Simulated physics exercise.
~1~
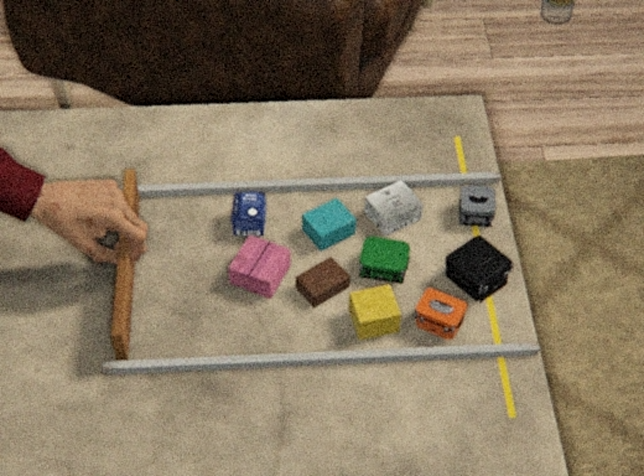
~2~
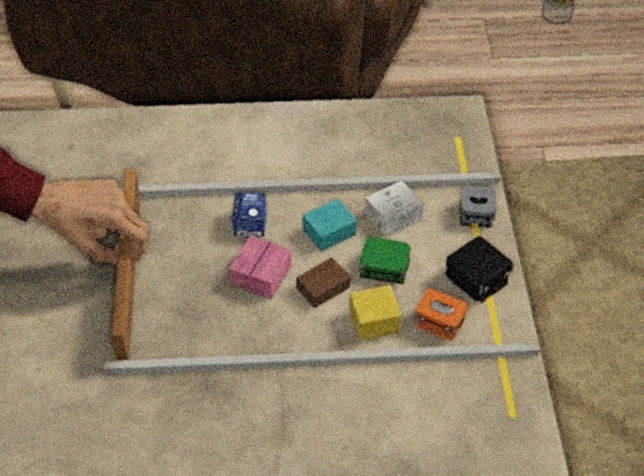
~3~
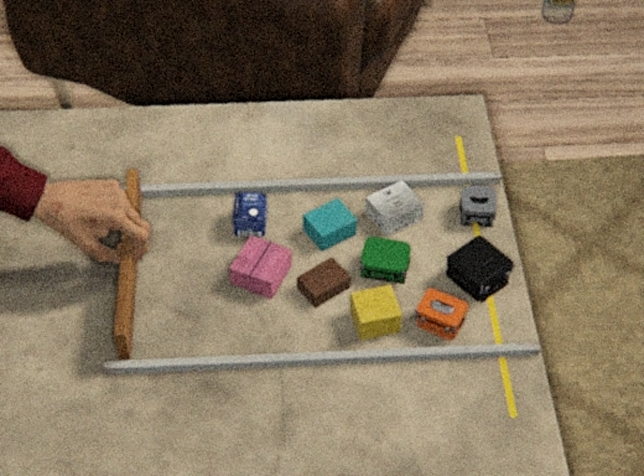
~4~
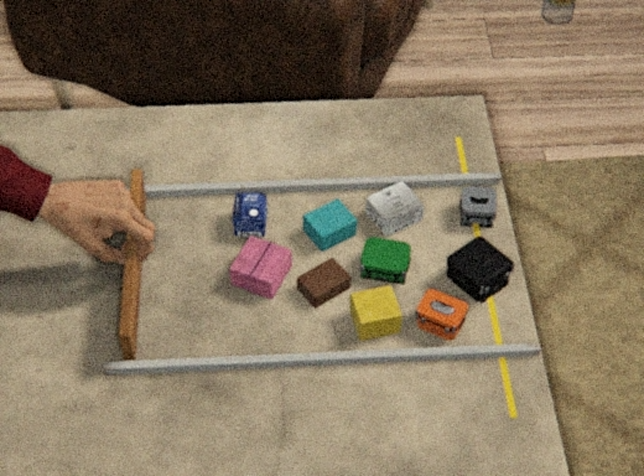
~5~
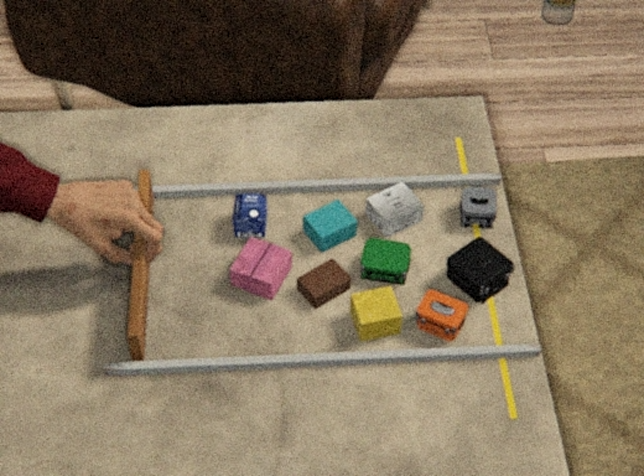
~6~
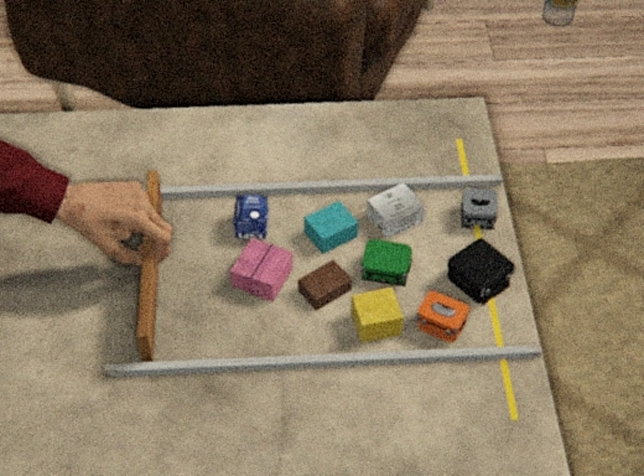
On a table, a hand slides a wooden board slightly right between two rails, while the scattered coloured blocks ahead stay almost still.
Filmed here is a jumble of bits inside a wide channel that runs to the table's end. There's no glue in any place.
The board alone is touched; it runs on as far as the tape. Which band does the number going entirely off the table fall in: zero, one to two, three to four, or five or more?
Pretty sure the pieces that leave the surface number five or more this time.
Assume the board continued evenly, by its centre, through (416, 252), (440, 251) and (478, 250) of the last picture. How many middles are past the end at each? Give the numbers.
That makes 1, 3, 7.
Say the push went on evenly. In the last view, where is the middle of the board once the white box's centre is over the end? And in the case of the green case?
Its middle is about (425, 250) and about (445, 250).
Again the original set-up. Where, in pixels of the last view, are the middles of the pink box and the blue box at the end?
Positions - first (507, 249), then (491, 206).
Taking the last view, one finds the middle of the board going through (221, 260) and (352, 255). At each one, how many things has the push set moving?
First 0 and then 8.
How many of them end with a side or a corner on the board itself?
Contact count: 3.
Soon after, none off yet; grey case at rest near (479, 210); black case at rest near (480, 272); orange case at rest near (442, 318).
Then, none off yet; grey case moved about its own width near (510, 209); black case moved a little near (492, 274); orange case moved a little near (457, 319).
At rest, the number that fall off is five or more; fallen, brown block, turquoise block, green case, white box, orange case, black case and grey case.
